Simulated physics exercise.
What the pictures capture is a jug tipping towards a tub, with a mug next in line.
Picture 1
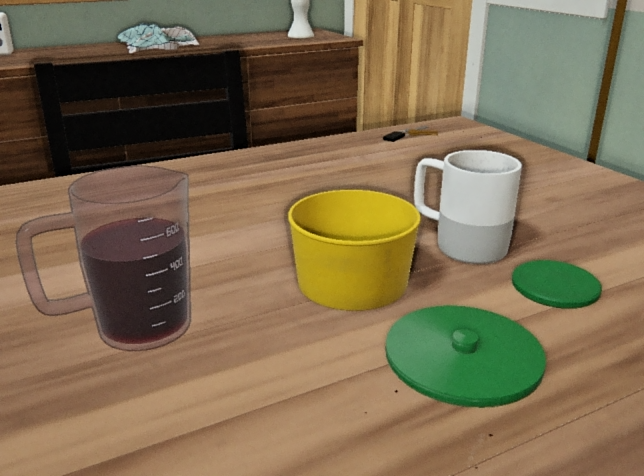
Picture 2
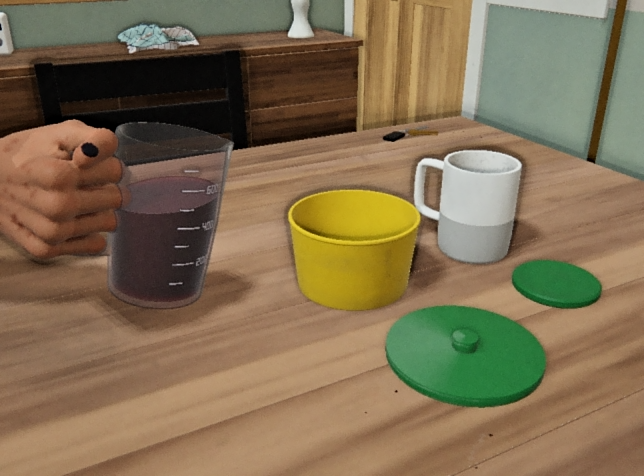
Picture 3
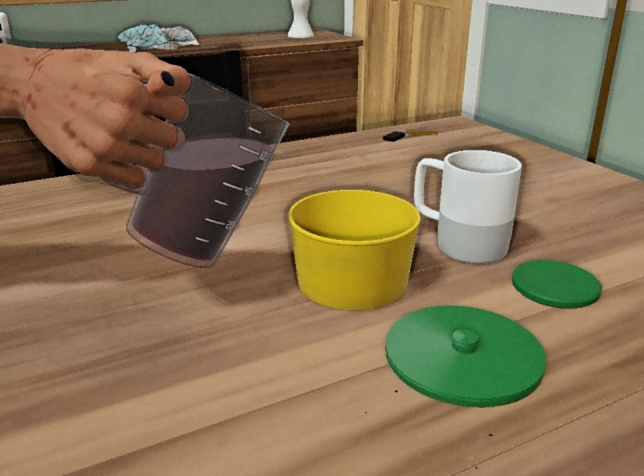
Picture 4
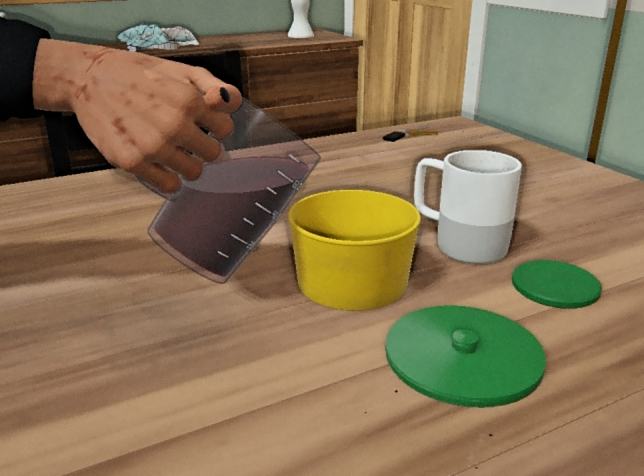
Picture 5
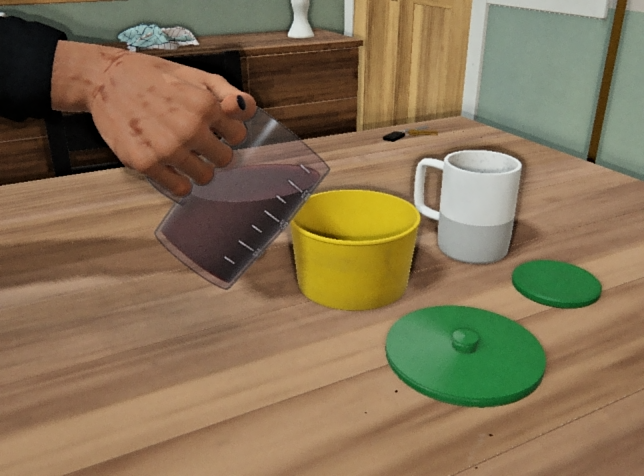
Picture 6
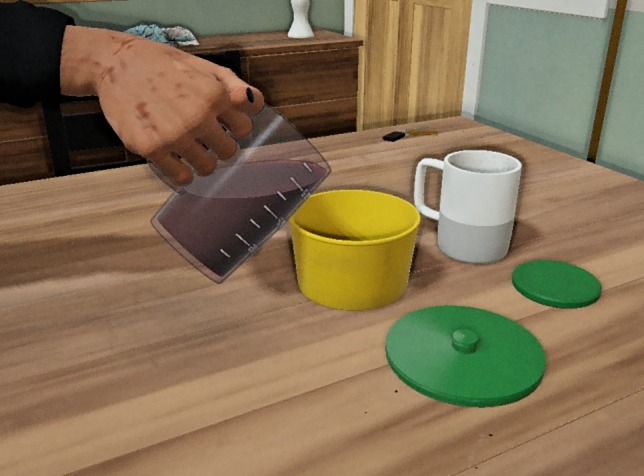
A wooden tabletop in a room with a dark chair and a wooden dresser behind it is seen from slightly above by a still camera. A clear jug of dark purple liquid stands at left, an open yellow tub at centre, a white and grey mug behind it to the right, and two green lids in front and at right. A hand grips the jug, lifts it rightward towards the tub and tilts it steadily further, the liquid staying inside.
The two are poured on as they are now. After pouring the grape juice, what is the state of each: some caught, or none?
Result: The tub gets some. The mug gets some.
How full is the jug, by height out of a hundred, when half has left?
I'd put it near 35 percent.
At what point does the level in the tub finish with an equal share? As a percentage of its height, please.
Close to 30 %.
Shortly, the grape juice goes into the tub.
Then, the grape juice goes into the mug.
At the finish, the tub has its share inside; the mug has its share inside.
